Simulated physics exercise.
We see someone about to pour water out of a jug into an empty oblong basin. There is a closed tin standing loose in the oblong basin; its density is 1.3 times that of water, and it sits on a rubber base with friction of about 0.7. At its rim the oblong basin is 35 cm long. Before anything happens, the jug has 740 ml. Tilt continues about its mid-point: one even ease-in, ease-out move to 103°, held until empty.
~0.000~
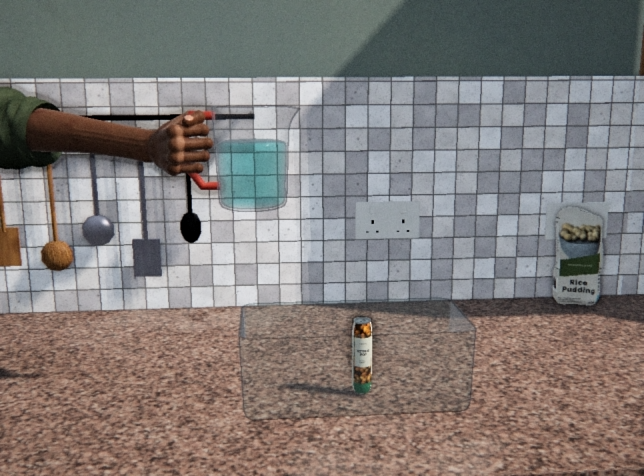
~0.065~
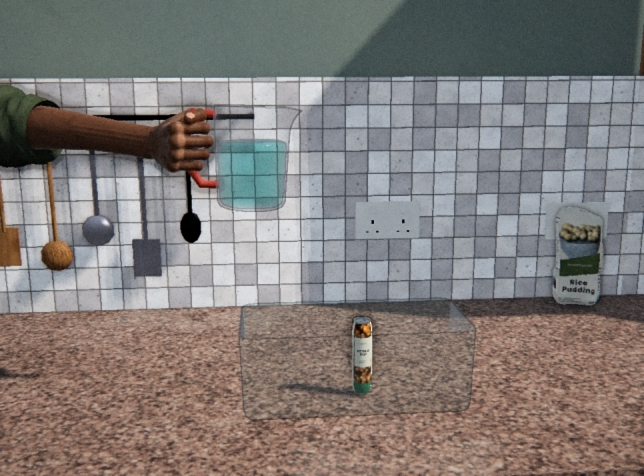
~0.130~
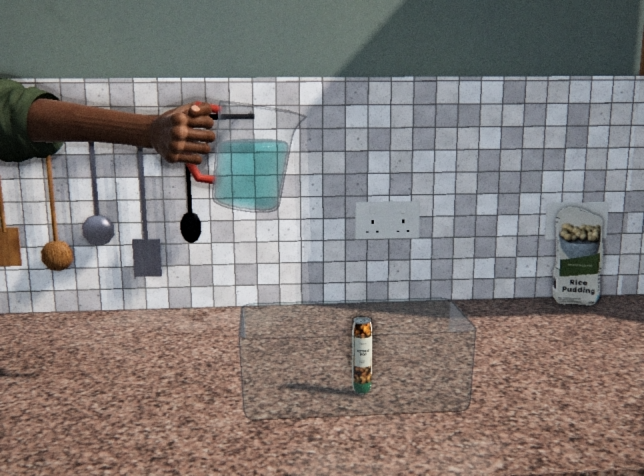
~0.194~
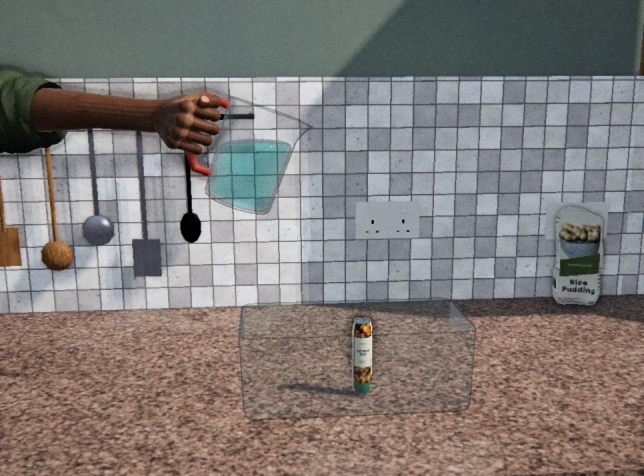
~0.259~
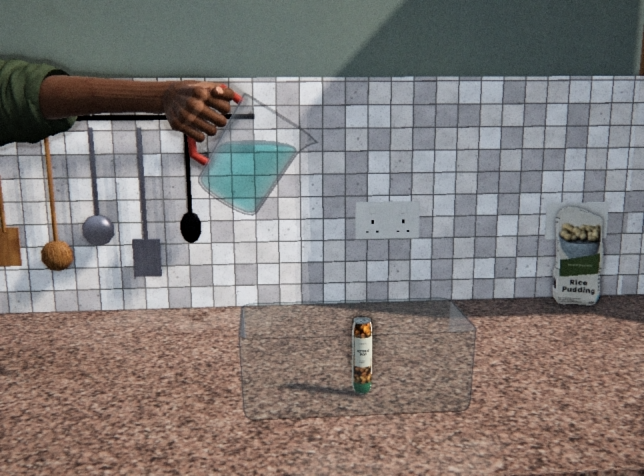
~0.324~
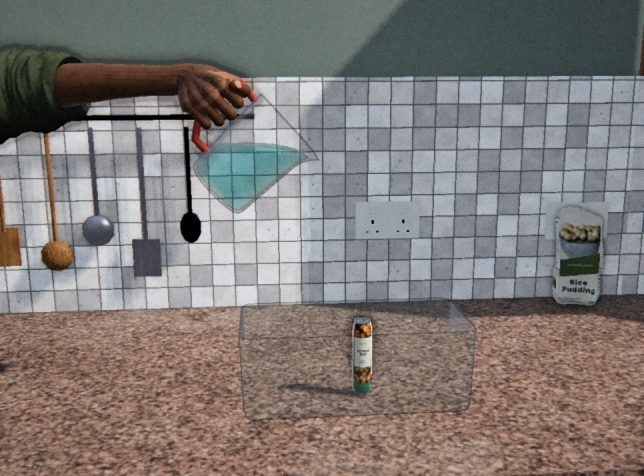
A hand held a clear jug of blue-green water above an empty see-through basin with a small closed tin inside, then steadily tilted the jug to the right while the water stayed in it.
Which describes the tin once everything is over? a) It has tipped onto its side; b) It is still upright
(b) It is still upright.
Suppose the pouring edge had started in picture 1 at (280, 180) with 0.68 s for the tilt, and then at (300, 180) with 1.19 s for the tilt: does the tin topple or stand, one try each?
In the first try it remains standing; in the second it comes down.
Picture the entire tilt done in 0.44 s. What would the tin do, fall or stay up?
Holds steady.
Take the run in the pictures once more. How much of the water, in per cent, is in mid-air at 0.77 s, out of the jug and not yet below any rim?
Near 34 percent.
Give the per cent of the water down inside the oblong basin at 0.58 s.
I'd estimate some 2 percent of the liquid.
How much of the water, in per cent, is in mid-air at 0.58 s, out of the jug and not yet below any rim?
Estimate: Some 32 % of the total.
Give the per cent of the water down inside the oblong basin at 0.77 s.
About 44 %.
After 0.58 s the tilt is 98° and 67 per cent is still to pour; the tin stands where it began.
After 0.77 s the tilt is 103° and 22 per cent is still to pour; the tin stands where it began.
After 0.97 s the tilt is 103° and 5 per cent is still to pour; the tin stands where it began.
After 1.18 s the tilt is 103° and 1 per cent is still to pour; the tin stands where it began.
In the end the tin stands where it began.
